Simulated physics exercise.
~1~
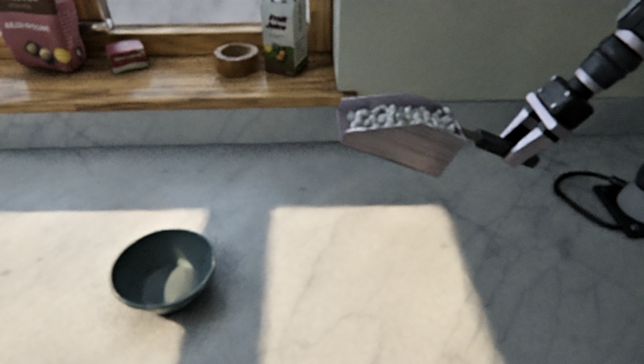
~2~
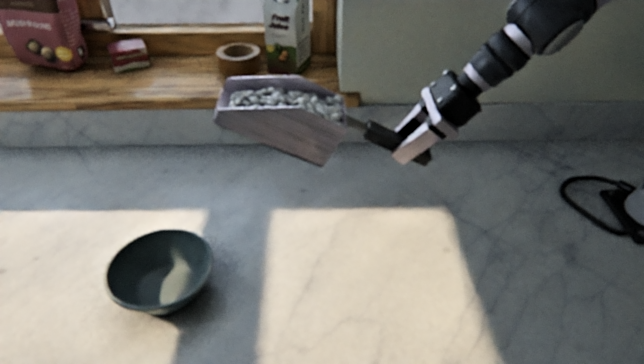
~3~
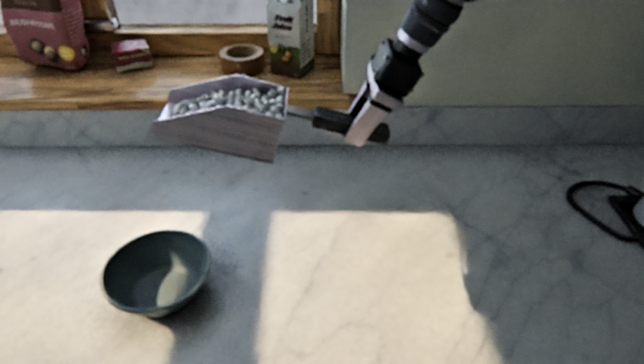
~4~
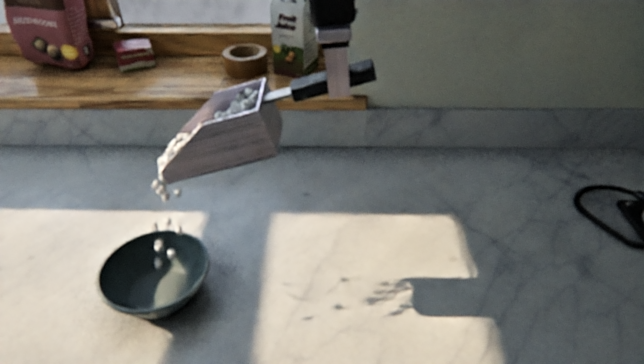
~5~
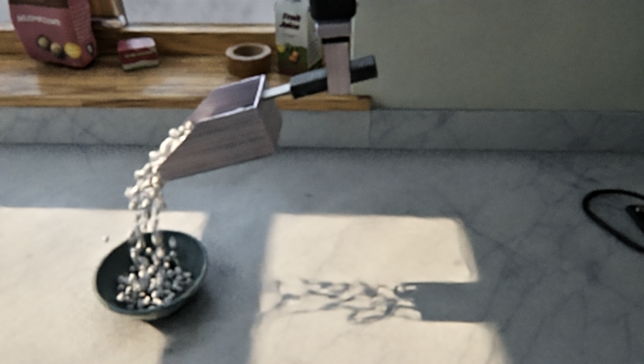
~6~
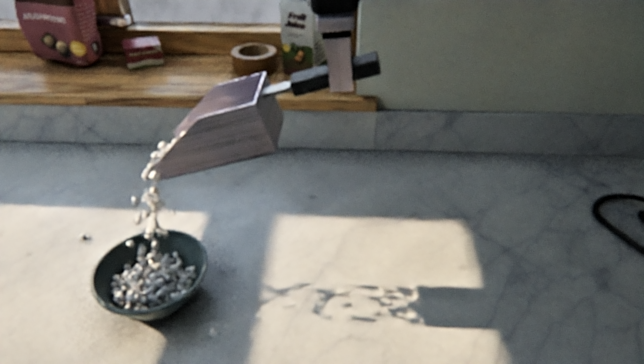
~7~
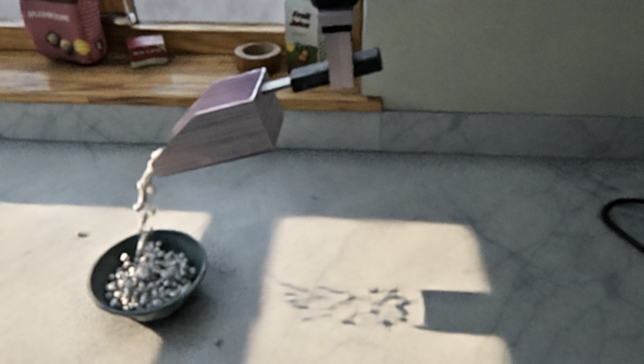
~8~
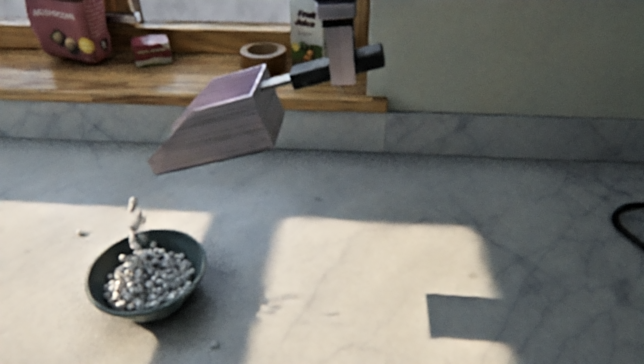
A robot arm carries an open-fronted scoop heaped with pale, pebble-like beads leftward above a grey marble countertop, seen from slightly above as the view drifts gently sideways. A dark green bowl sits at the lower left in patches of sunlight, while a wooden windowsill behind holds a reddish bag, a roll of tape and a carton. The scoop halts up and to the right of the bowl and tips forward. Beads spill over its front edge in a thick stream, which thins as the bowl fills. Finally the last few drop, leaving the bowl heaped and only a stray bead or so on the counter.
